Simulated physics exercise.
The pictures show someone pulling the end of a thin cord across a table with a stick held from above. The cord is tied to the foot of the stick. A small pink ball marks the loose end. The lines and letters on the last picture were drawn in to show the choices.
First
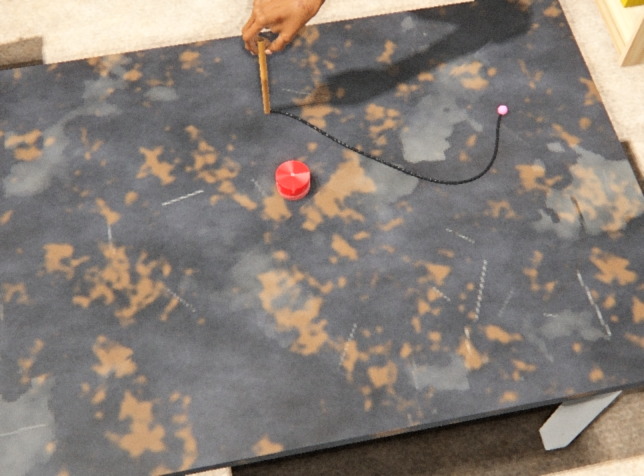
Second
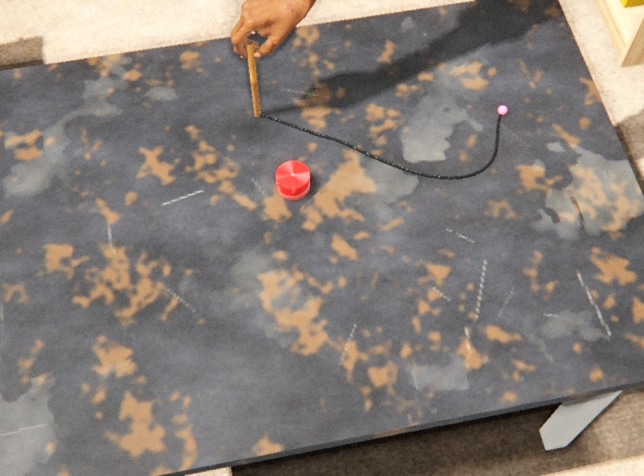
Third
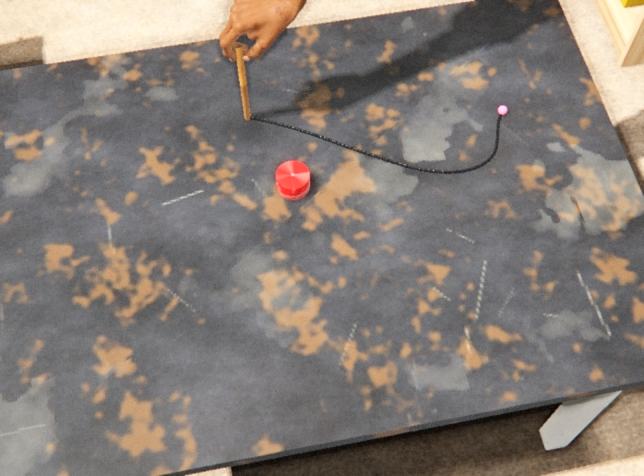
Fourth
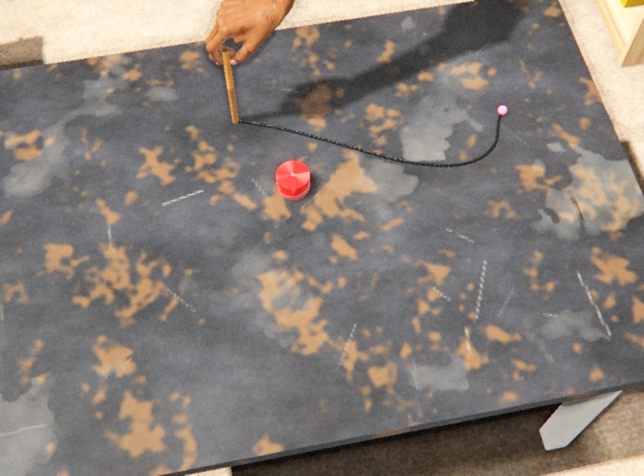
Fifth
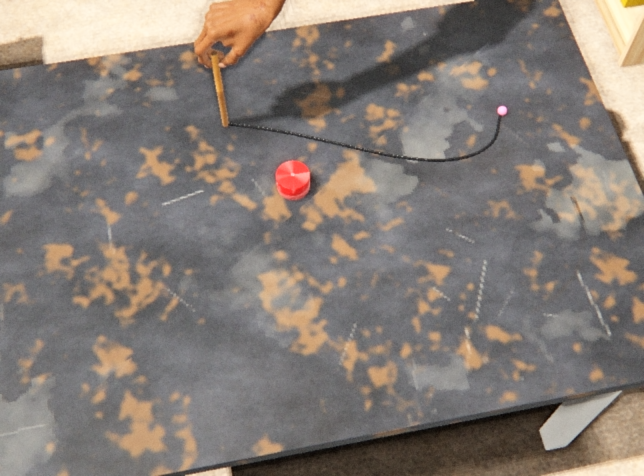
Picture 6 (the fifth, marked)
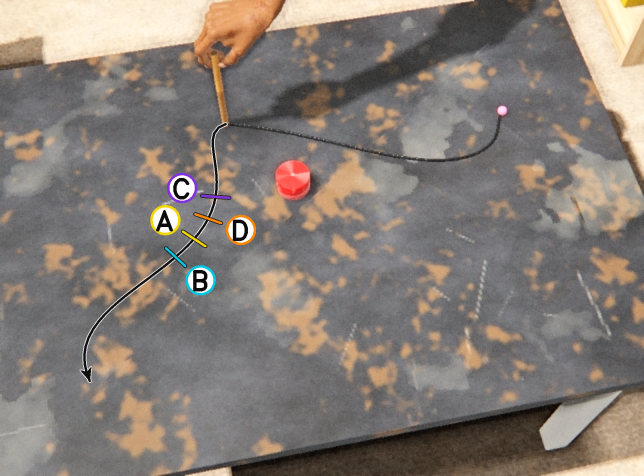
A hand with a stick drags a dark cord's end leftward across the table, straightening its curve.
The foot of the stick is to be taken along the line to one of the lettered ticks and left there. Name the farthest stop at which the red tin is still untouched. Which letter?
All is well up to C.
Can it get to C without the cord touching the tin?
For that mark, yes.
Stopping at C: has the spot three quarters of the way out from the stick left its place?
By then, yes.
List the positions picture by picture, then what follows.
Free end (503, 110); red tin (293, 180), in the first frame.
Free end (503, 110); red tin (293, 180), in the second frame.
Free end (503, 110); red tin (293, 180), in the third frame.
Free end (503, 110); red tin (293, 180), in the fourth frame.
Free end (502, 111); red tin (293, 180), in the fifth frame.
On the marked copy, A at (194, 239); B at (176, 257); C at (216, 197); D at (208, 219); the route from (226, 124) via (182, 251) to (90, 381).
Taking C. A third of the way, foot of the stick (213, 146), middle of the cord (373, 151), free end (502, 113).
Two thirds of the way, foot of the stick (216, 174), middle of the cord (373, 151), free end (502, 113).
When it is over, foot of the stick (216, 197), middle of the cord (369, 152), free end (501, 114); nothing has been touched.
As for the rest, A brings the cord against the tin; B brings the cord against the tin; D brings the cord against the tin.
